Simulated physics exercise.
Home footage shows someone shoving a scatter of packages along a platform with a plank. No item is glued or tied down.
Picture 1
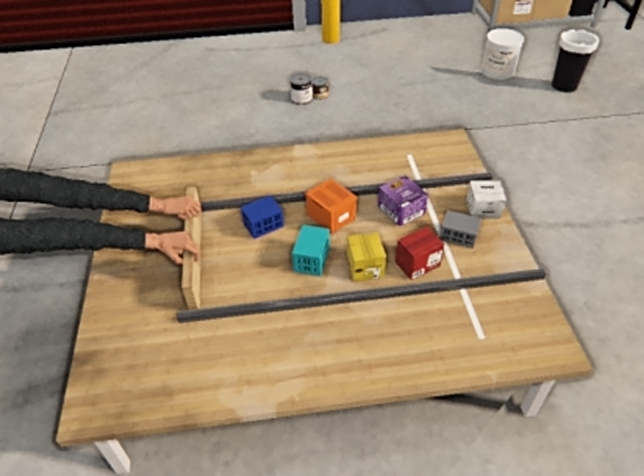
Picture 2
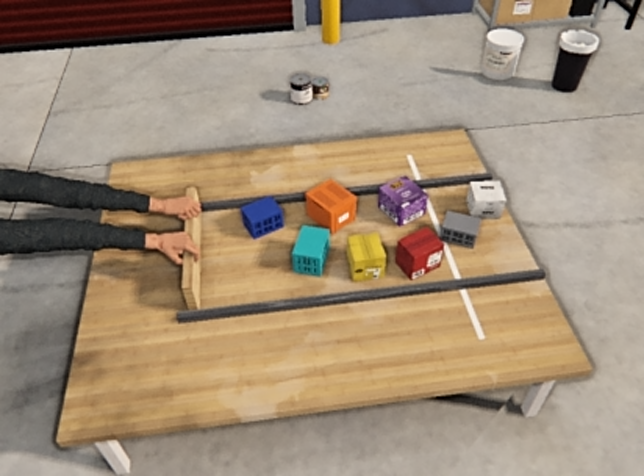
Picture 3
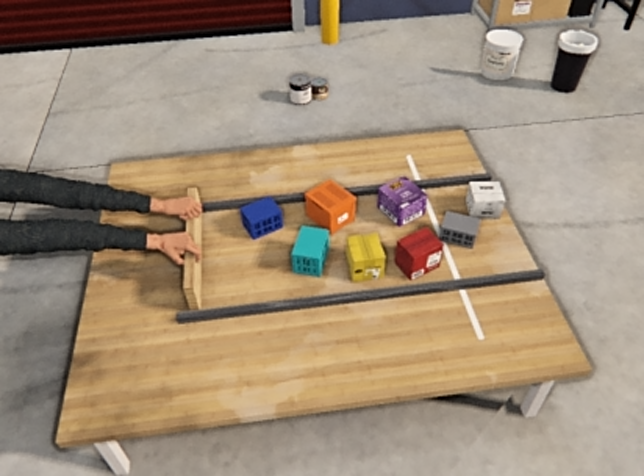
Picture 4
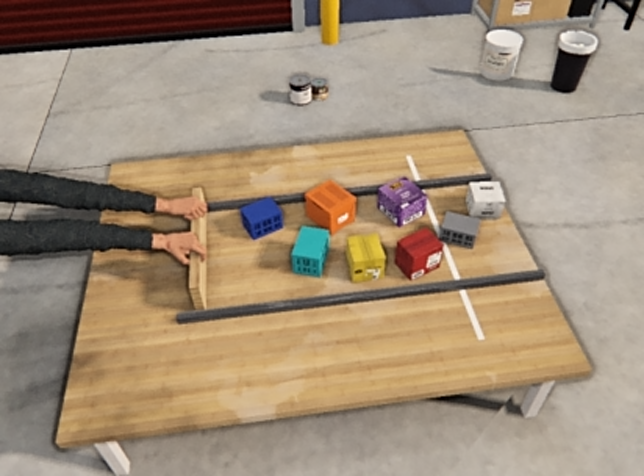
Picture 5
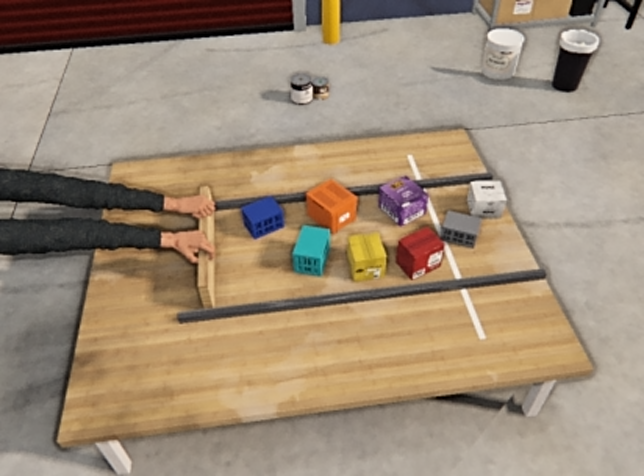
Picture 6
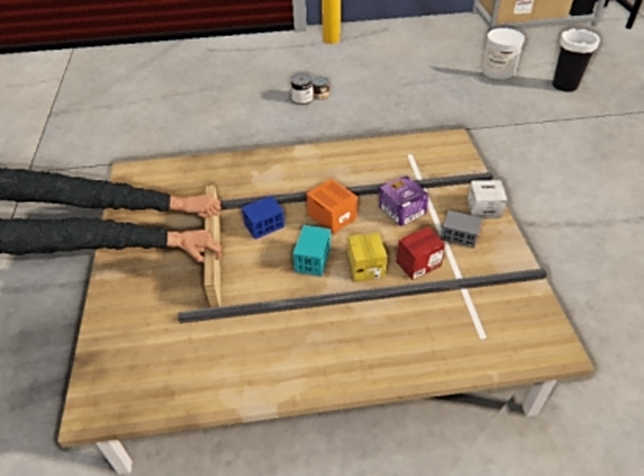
Two hands in dark sleeves, reaching in from the left, hold an upright wooden plank on a wooden table, seen from above on a concrete floor. Blue, turquoise, orange, yellow, purple, red, grey and white boxes and crates lie scattered between two dark rails, with a white stripe crossing near the right. The plank barely moves at first, then slides slightly rightward toward the blue crate, while the packages and view stay still.
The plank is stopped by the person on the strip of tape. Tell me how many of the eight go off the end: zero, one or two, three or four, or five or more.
The answer is one or two.
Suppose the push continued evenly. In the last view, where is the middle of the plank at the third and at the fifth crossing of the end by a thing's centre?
At (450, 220) for the third, at (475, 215) for the fifth.
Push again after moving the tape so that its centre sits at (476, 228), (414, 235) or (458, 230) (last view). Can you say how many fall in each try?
Result per try: 5; 1; 3.
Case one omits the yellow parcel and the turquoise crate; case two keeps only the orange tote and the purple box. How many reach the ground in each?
The number is 2 for the first case and 0 for the second.
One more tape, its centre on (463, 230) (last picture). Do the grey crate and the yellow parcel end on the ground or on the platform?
Lab note: Grey crate is safe; yellow parcel is safe.
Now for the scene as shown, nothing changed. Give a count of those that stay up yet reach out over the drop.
The tally is 1.
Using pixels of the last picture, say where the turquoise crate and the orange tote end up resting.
Final spots - turquoise crate (460, 232), orange tote (480, 190).
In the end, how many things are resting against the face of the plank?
Count: 2.
A little later, none off yet; white box at rest near (487, 200); grey crate at rest near (461, 229); purple box at rest near (404, 201).
Next, none off yet; white box at rest near (487, 200); grey crate at rest near (461, 229); purple box shifted a little near (422, 198).
Later still, none off yet; white box shifted about its own width near (508, 198); grey crate at rest near (461, 229); purple box shifted well along near (475, 196).
When it is over, the number that fall off is one or two; down, purple box and white box.
